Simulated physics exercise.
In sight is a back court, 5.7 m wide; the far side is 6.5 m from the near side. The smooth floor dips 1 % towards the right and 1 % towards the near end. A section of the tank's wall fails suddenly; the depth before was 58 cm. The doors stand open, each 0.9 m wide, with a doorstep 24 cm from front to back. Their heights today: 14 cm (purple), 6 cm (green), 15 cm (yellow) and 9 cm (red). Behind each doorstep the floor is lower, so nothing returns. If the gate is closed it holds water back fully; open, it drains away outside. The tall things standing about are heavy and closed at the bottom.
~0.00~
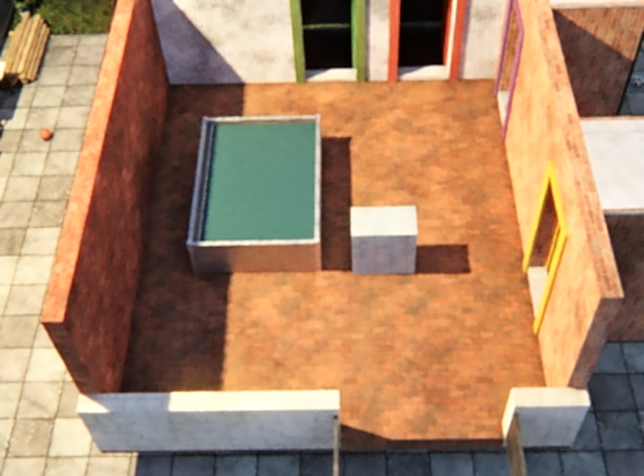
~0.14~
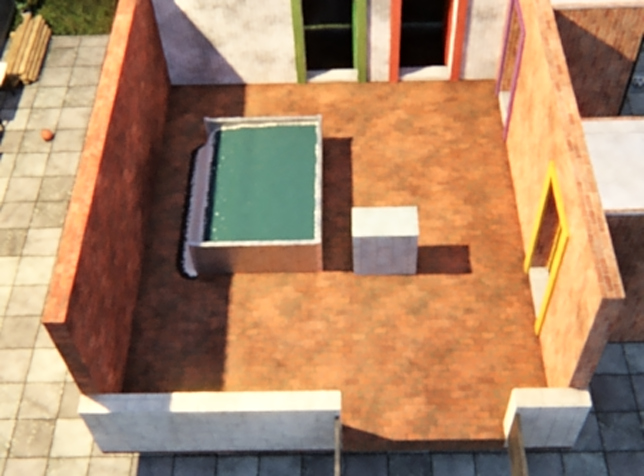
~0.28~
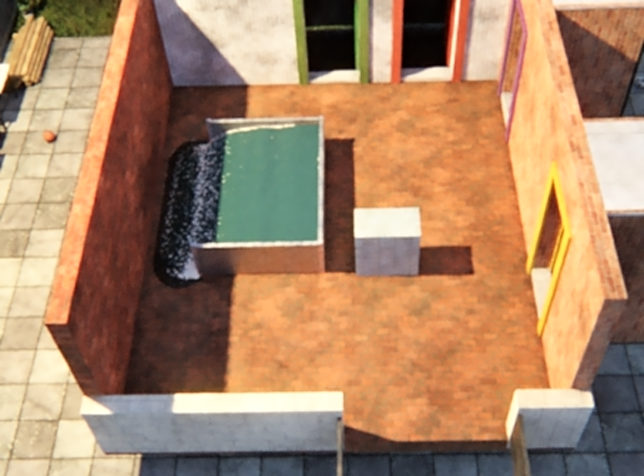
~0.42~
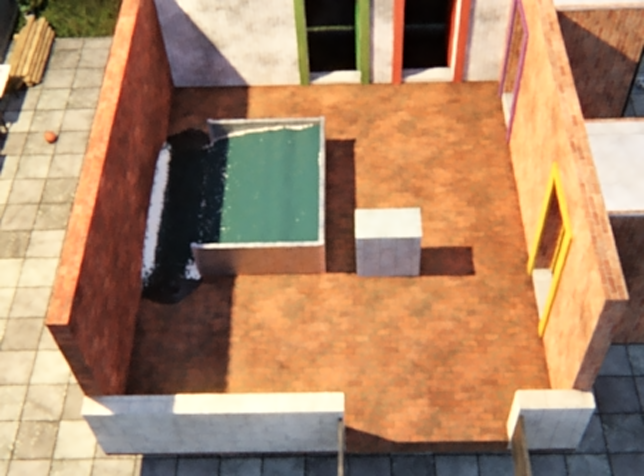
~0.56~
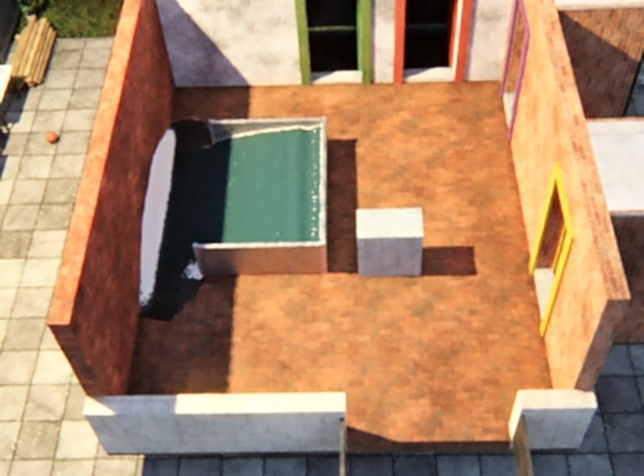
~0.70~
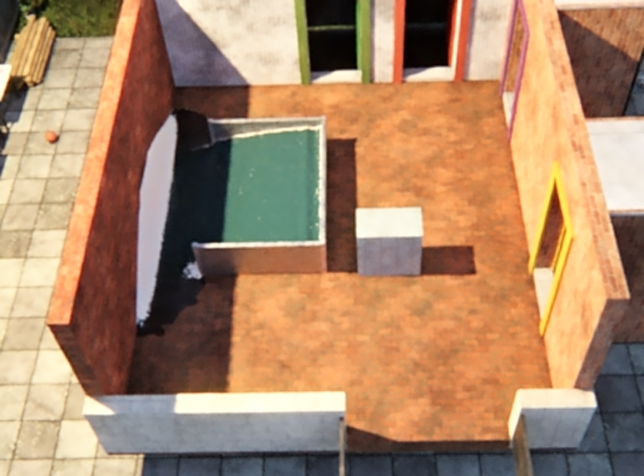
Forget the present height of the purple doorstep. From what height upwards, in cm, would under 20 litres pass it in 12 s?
About 9 cm.
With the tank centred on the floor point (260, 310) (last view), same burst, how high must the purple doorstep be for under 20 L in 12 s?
Then roughly 8.5 cm.
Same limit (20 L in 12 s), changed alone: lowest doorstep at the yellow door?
Roughly 9.5 cm at yellow.
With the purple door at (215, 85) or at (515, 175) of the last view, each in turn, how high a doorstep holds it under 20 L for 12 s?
Roughly 24 and 6.5 cm.
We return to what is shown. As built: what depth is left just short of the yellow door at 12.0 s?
Roughly 9.5 cm deep.
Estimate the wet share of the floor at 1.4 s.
Some 20 per cent of it.
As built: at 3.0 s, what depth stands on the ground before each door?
Depths in cm: Purple 0, green 6, yellow 0, red 3.
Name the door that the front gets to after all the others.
It is the yellow one.
After 1.4 s water covers 20 % of the floor, deepest (44 cm) near (165, 231); it has not reached the purple door.
After 3.0 s water covers 45 % of the floor, deepest (27 cm) near (124, 413); it has not reached the purple door.
After 12.0 s water covers 100 % of the floor, deepest (10 cm) near (551, 422); 6 cm at the purple door, 0 litres in over its 14 cm doorstep.
At the purple door as built, the water arrived by 3.6 s and peaked near 13 cm at 4.0 s.
With a doorstep of 8 cm, 36 litres would have come in within the 12 s; with 10.5 cm, 8 litres. So under 20 litres takes about 9 cm.
